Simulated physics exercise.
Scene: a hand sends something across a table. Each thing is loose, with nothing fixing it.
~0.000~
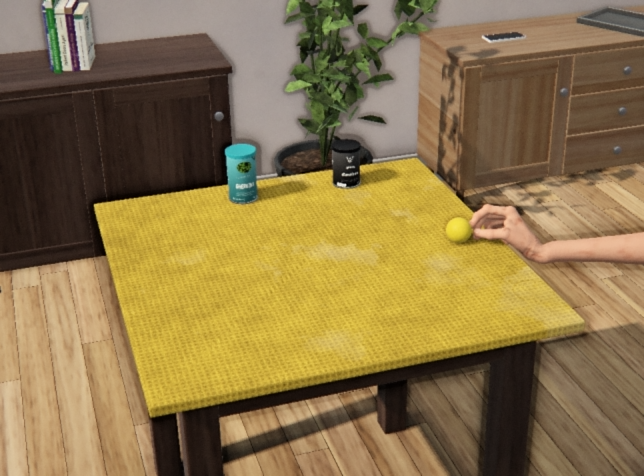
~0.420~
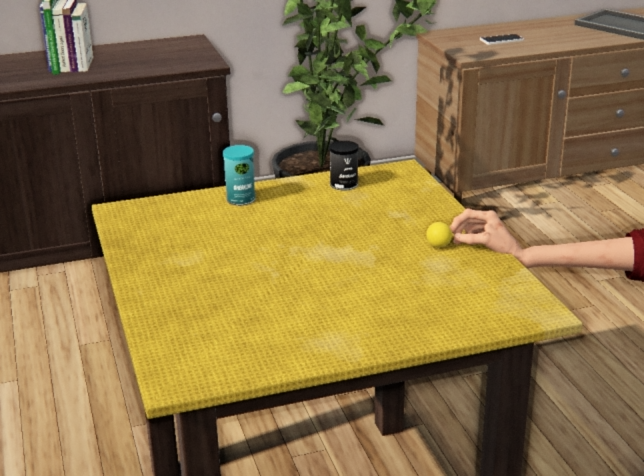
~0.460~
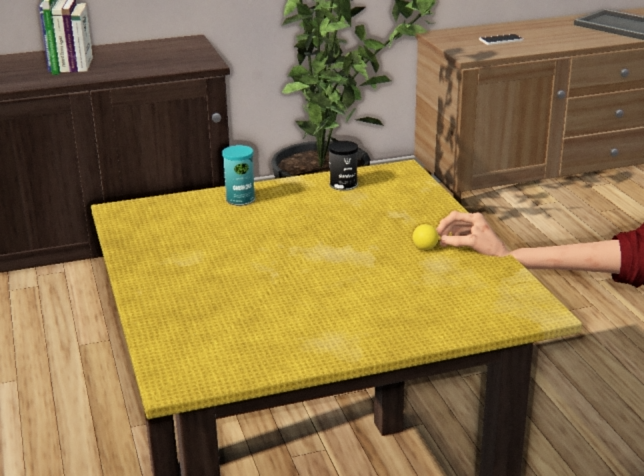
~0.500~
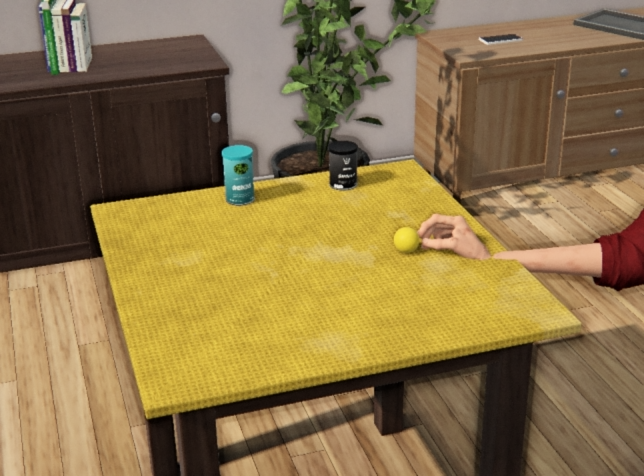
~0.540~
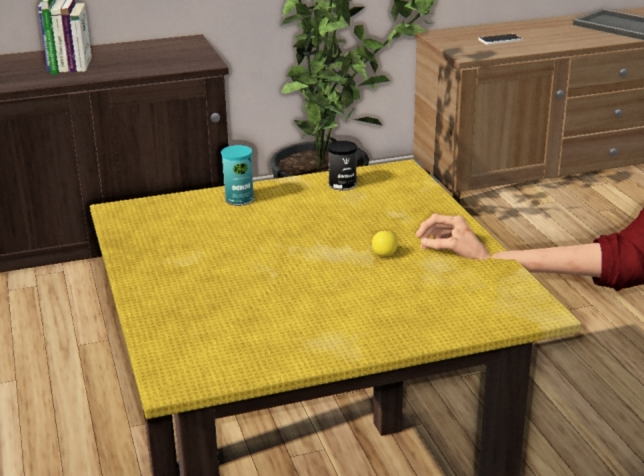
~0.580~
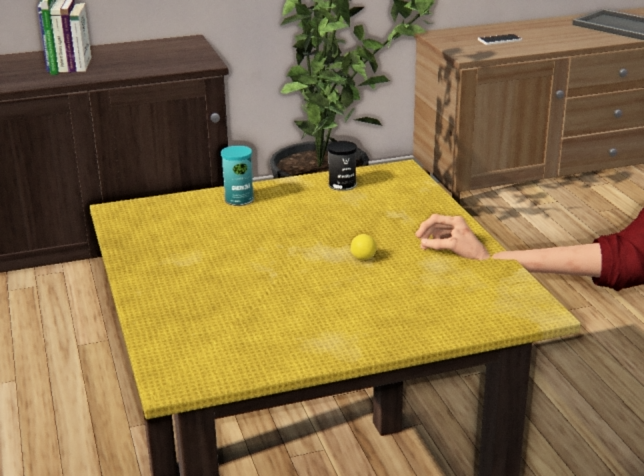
We see a hand at the right of a yellow-topped table push a small round yellow object leftward, then let go and stay put while the object keeps moving left, in front of a teal container and a black one.
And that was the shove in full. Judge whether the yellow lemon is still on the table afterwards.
It is no longer on the table.
By 0.78 s, yellow lemon moved well along near (261, 264).
By 1.18 s, yellow lemon now off the table.
By 1.48 s, things are still on the move.
When it is over (1.7 s), off the table, yellow lemon.
